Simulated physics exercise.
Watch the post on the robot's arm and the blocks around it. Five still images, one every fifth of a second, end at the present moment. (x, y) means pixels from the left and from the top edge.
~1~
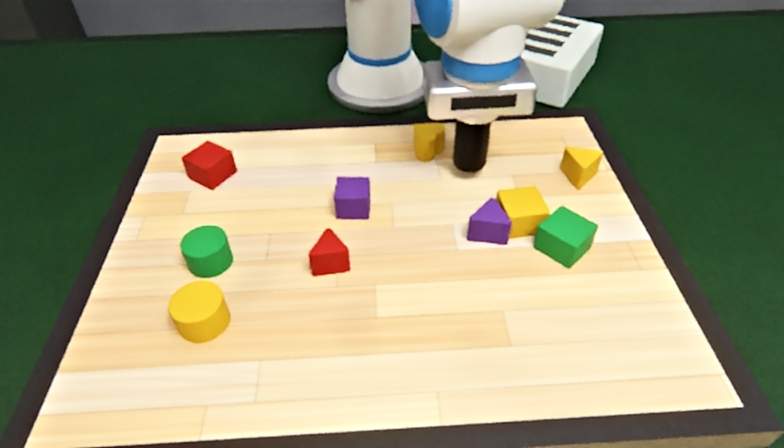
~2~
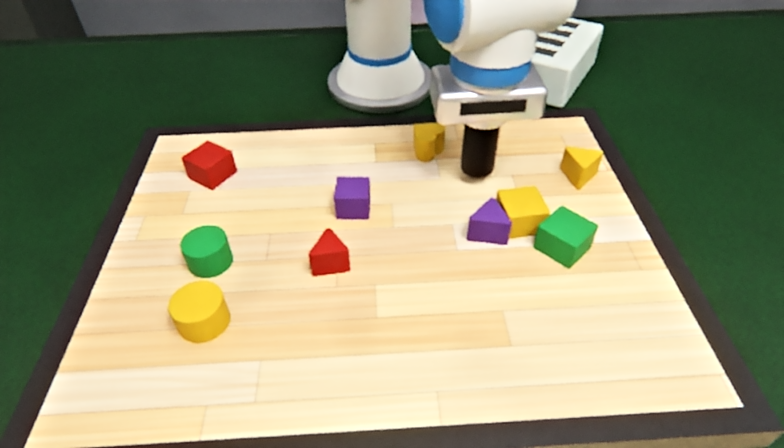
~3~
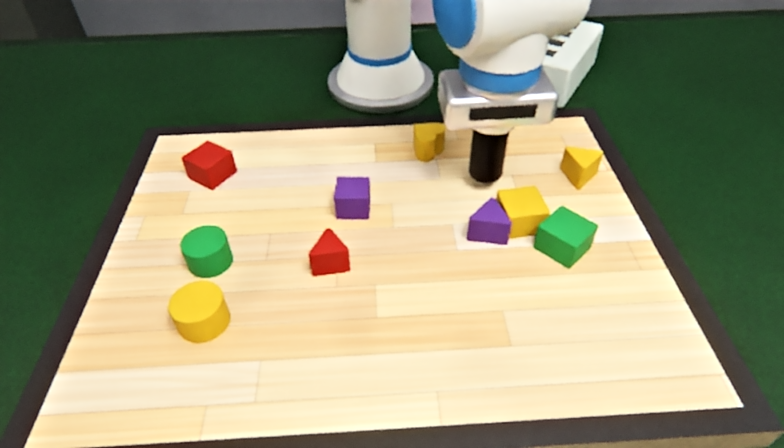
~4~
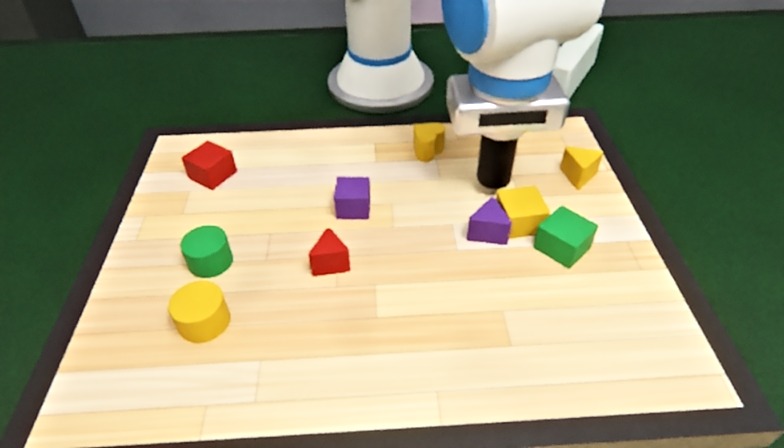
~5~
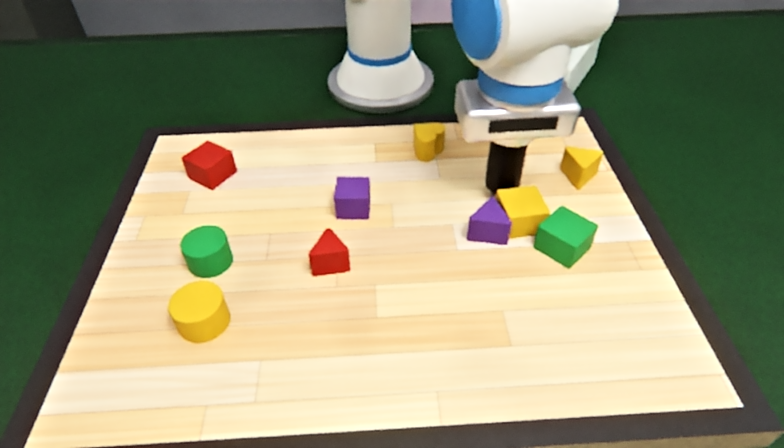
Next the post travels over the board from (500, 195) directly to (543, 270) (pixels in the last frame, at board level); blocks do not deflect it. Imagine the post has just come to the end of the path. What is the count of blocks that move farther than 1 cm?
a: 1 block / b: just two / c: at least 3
That would be b.
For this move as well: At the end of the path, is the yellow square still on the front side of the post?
It seems so.
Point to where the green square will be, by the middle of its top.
That would be at about pixel (644, 265).
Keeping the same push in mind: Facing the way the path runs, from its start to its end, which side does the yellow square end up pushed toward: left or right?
Off to the left side.
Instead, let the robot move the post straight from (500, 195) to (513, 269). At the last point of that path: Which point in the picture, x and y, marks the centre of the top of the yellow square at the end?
(563, 255)
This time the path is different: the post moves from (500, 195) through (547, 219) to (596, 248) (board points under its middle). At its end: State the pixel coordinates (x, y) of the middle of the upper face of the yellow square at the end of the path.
The centre of its top face lies at (536, 224).
On the path given first. One third of the way, post at (515, 209); yellow square at (543, 220), turned 25° anticlockwise; green square at (590, 238).
Two thirds of the way, post at (530, 234); yellow square at (567, 246), turned 45° anticlockwise; green square at (619, 254).
At the end, post at (546, 261); purple triangular block not moved; yellow square at (595, 270), turned 65° anticlockwise; green square at (644, 265), turned 30° anticlockwise.
